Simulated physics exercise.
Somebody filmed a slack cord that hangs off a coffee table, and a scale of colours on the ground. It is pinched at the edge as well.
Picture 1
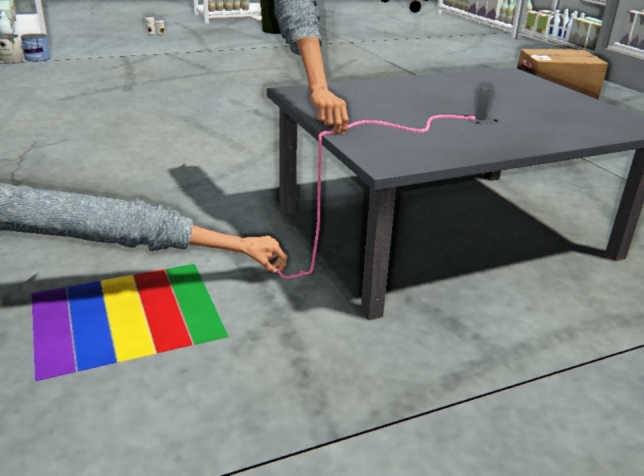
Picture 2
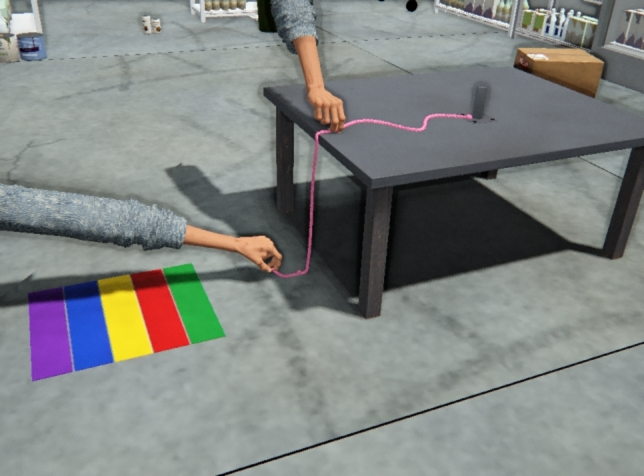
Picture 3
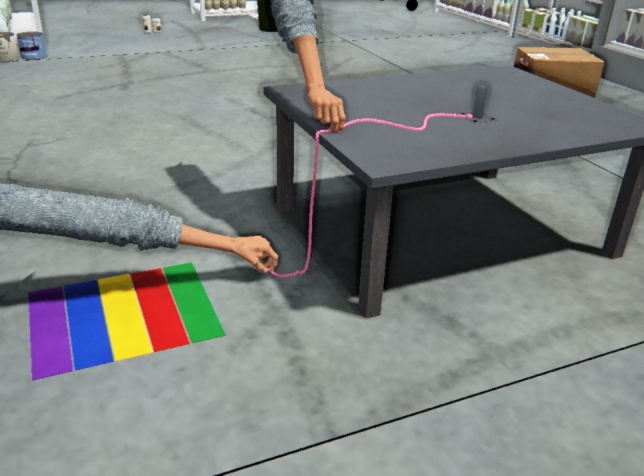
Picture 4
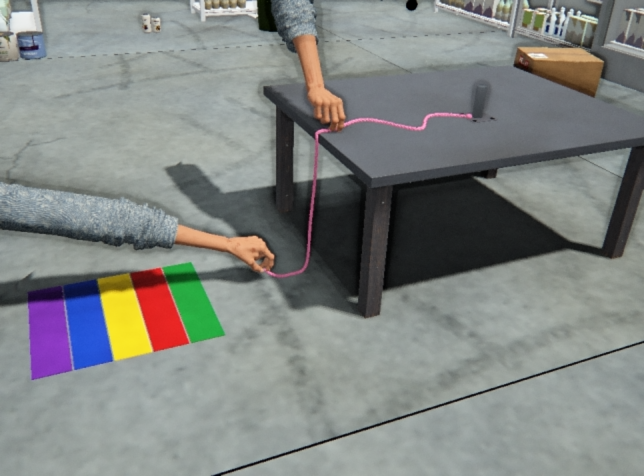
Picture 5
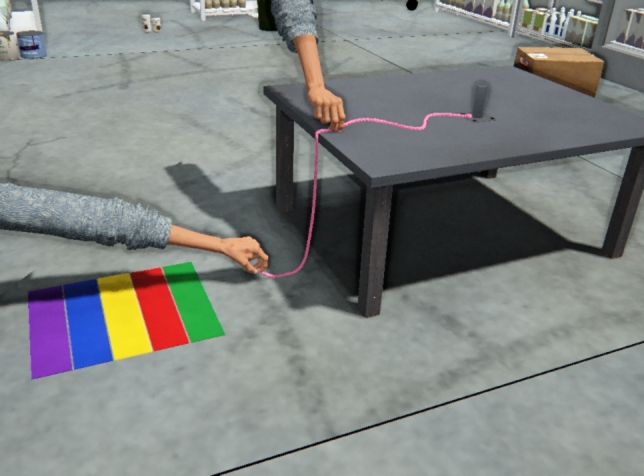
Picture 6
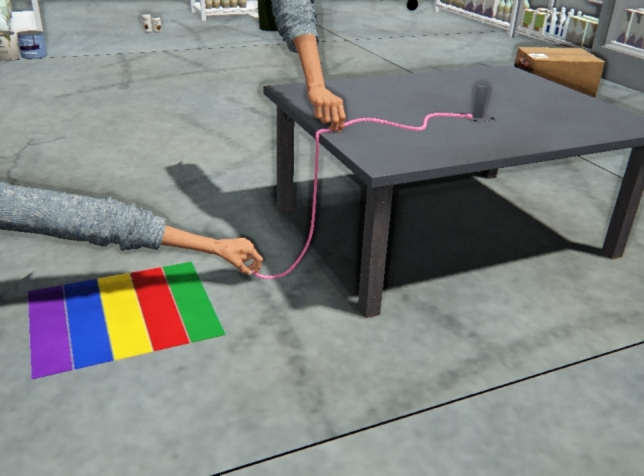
In a storage room, one hand pinned a pink cord to the edge of a dark table while another, holding its hanging end near a strip of five colours, moved slightly to the left.
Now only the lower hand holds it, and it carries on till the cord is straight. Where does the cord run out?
The end stops over the yellow strip.
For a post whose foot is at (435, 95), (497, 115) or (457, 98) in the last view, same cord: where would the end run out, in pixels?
The places are (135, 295), (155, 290) and (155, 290).
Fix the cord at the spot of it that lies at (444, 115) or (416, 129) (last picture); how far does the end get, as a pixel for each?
About (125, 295) and (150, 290).
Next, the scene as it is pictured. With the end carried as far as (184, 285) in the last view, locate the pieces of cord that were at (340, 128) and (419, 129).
They go to (314, 152) and to (394, 126).
Soon after, end near (184, 285); over green.
After that, end near (144, 293); over red.
At the stop, end near (120, 297); over yellow. It gets as far as the yellow strip.
